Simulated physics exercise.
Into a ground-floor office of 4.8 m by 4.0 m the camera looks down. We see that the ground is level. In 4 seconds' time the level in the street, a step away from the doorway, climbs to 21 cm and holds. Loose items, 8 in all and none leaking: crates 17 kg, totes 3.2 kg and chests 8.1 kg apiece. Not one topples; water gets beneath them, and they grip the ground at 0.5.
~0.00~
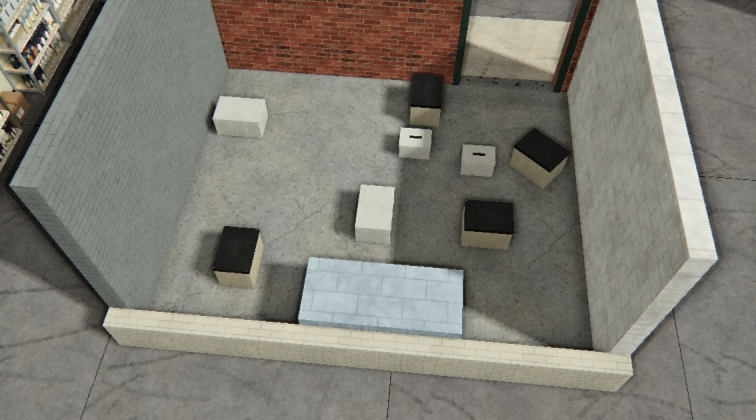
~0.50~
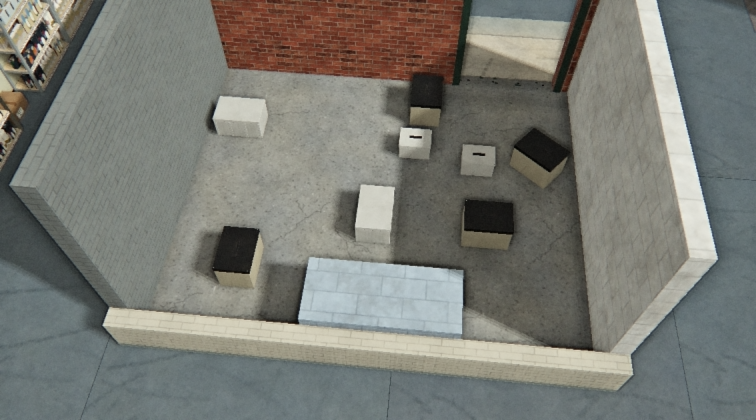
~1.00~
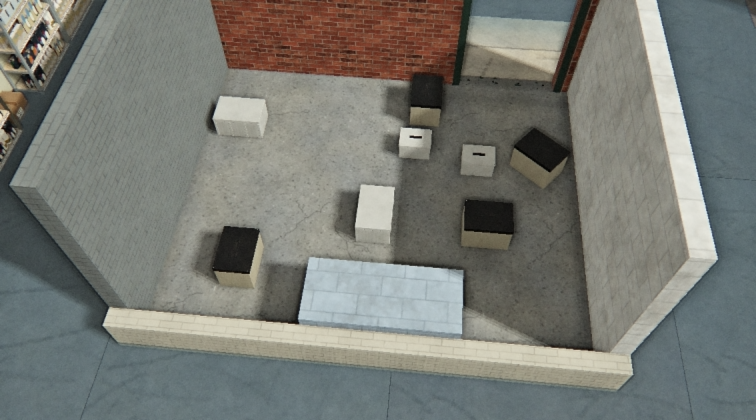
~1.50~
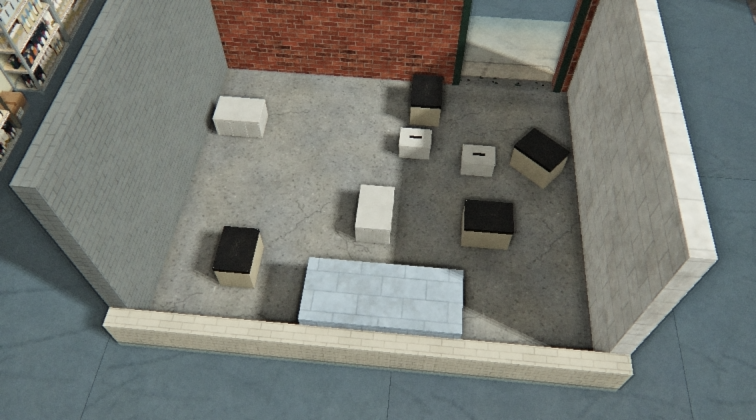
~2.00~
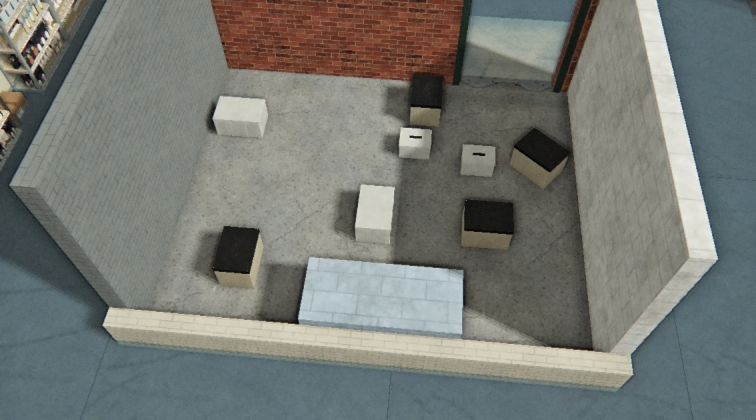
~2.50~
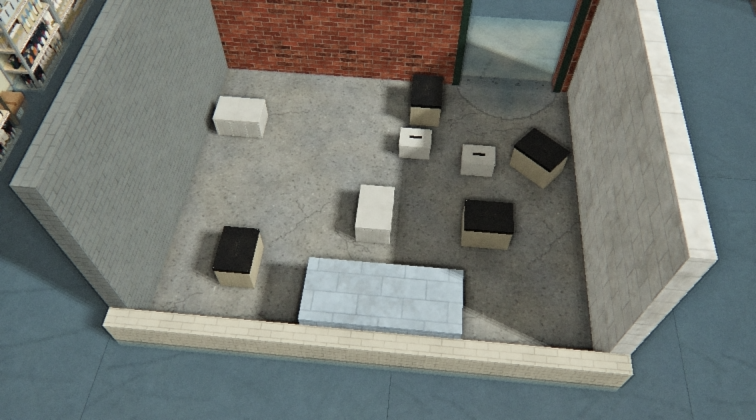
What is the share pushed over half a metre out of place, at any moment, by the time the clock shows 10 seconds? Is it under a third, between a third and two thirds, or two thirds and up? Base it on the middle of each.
The number moved that far will range a third to two thirds.
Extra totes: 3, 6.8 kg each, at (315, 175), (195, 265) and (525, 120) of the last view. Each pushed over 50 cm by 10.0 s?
Respectively, lower, lower and higher.
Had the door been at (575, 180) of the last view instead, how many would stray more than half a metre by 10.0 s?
Count: 8.
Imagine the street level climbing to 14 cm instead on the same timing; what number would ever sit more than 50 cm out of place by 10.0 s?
That would make 3 of them.
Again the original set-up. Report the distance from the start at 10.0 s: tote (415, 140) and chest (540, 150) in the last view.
40 cm, 200 cm.
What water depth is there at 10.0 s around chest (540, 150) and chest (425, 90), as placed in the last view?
Around 17 cm and 3 cm.
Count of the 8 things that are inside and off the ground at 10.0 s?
Count: 4.
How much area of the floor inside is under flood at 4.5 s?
Roughly 5.5 m2 of it is wet.
After 3.5 s 0 of 8 are over 50 cm from their spots; 0 afloat.
After 4.5 s 2 of 8 are over 50 cm from their spots; 0 afloat.
After 7.0 s 3 of 8 are over 50 cm from their spots; 2 afloat.
After 10.0 s 5 of 8 are over 50 cm from their spots, and 5 have been at some point; 4 afloat.
